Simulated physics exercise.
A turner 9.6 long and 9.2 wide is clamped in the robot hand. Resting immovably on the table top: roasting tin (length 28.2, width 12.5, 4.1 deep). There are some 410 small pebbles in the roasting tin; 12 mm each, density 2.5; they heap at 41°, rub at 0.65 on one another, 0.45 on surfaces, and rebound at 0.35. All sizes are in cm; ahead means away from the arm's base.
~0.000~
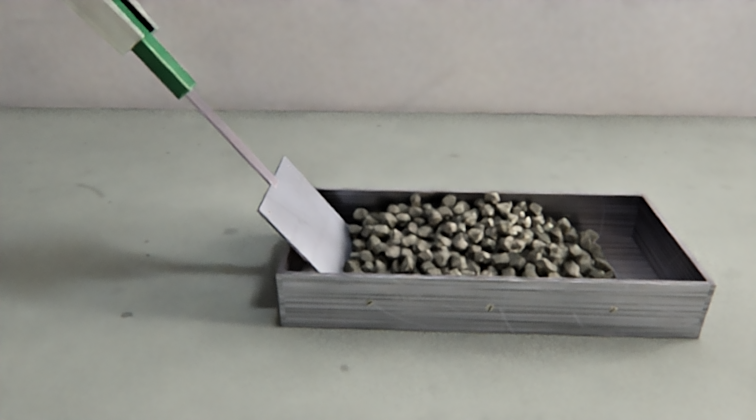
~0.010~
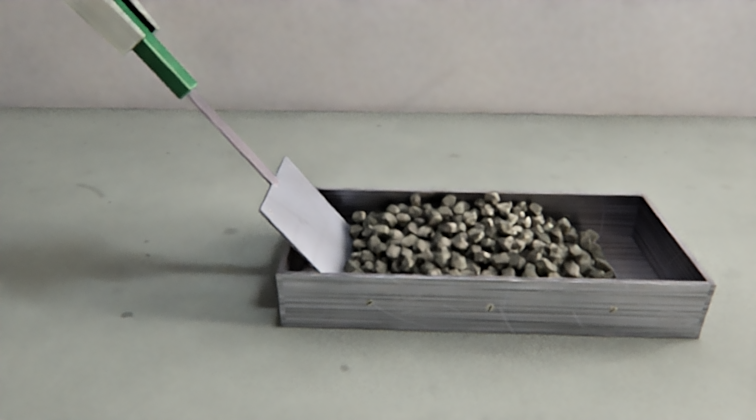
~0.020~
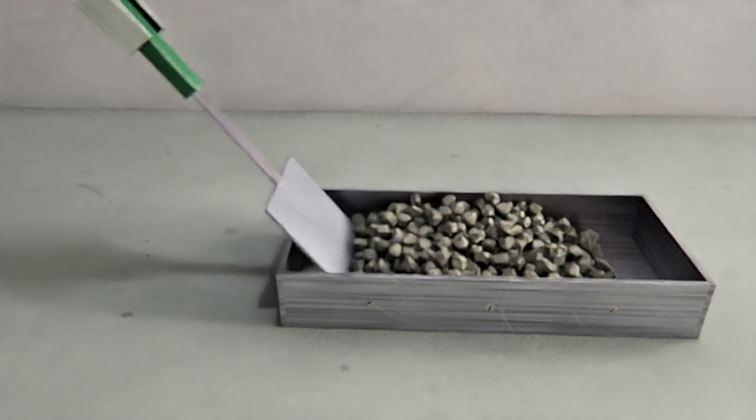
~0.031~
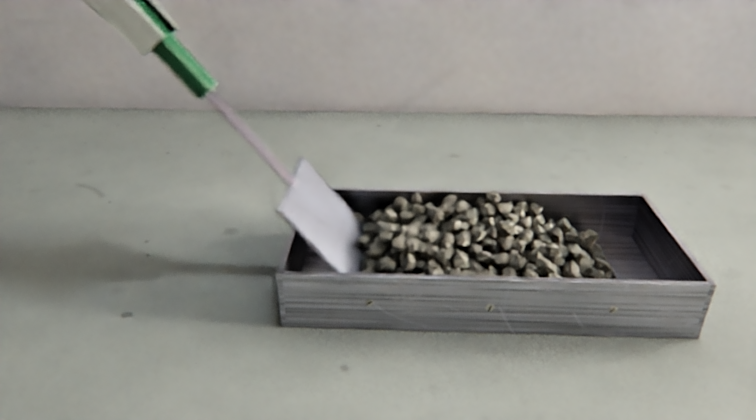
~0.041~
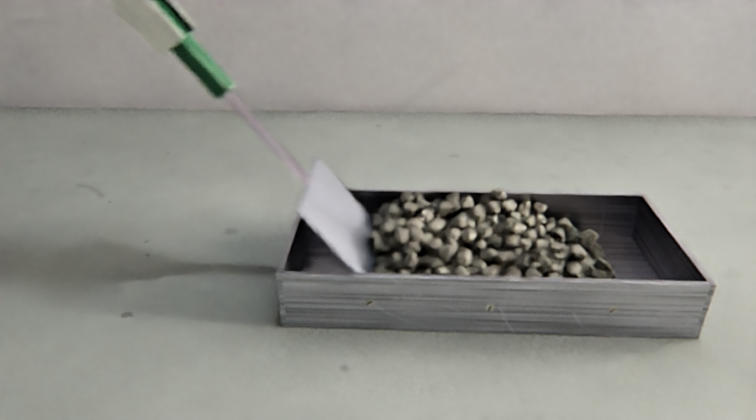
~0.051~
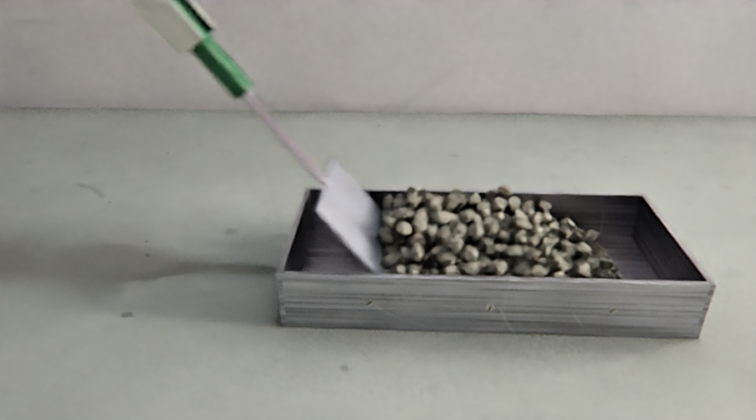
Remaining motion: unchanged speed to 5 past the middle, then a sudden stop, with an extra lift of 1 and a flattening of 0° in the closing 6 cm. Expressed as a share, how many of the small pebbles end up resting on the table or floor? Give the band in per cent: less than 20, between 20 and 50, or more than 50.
Between 20 and 50 per cent.
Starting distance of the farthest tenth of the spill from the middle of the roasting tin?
35 cm.
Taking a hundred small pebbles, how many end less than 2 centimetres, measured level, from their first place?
5 %.
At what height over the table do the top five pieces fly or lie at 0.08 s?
Height: Some 7 cm.
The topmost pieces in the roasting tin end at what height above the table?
Top of the heap: Roughly 6.0 cm above the table top.
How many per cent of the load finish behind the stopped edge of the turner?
Roughly 10 per cent of the load.
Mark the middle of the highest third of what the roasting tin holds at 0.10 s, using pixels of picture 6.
Near (493, 216).
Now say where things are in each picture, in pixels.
The first frame shows turner top edge at (272, 181), sloping 52°; upper third of the load around (472, 241), from x 350 to 625, top at y 200; 406 in the roasting tin.
The second frame shows turner top edge at (273, 181), sloping 52°; upper third of the load around (472, 242), from x 350 to 625, top at y 200.
The third frame shows turner top edge at (278, 181), sloping 52°; upper third of the load around (470, 241), from x 350 to 625, top at y 200.
The fourth frame shows turner top edge at (291, 181), sloping 52°; upper third of the load around (464, 239), from x 350 to 625, top at y 195.
The fifth frame shows turner top edge at (307, 181), sloping 52°; upper third of the load around (463, 235), from x 350 to 625, top at y 195.
The sixth frame shows turner top edge at (325, 182), sloping 52°; upper third of the load around (465, 230), from x 350 to 630, top at y 190; 406 in the roasting tin.
By 0.08 s, sloping 52°, highest piece 8 above the table; 406 in the roasting tin.
By 0.10 s, sloping 52°, highest piece 10 above the table; 403 in the roasting tin, 3 on the blade or in flight.
By 0.32 s, sloping 52°, highest piece 7 above the table; 303 in the roasting tin, 84 on the table or floor, 19 on the blade or in flight.
By 1.37 s, sloping 52°, highest piece 6 above the table; 295 in the roasting tin, 111 on the table or floor.
Final count, 295 in the roasting tin, 111 on the table or floor. That is 27 % on the table or floor.
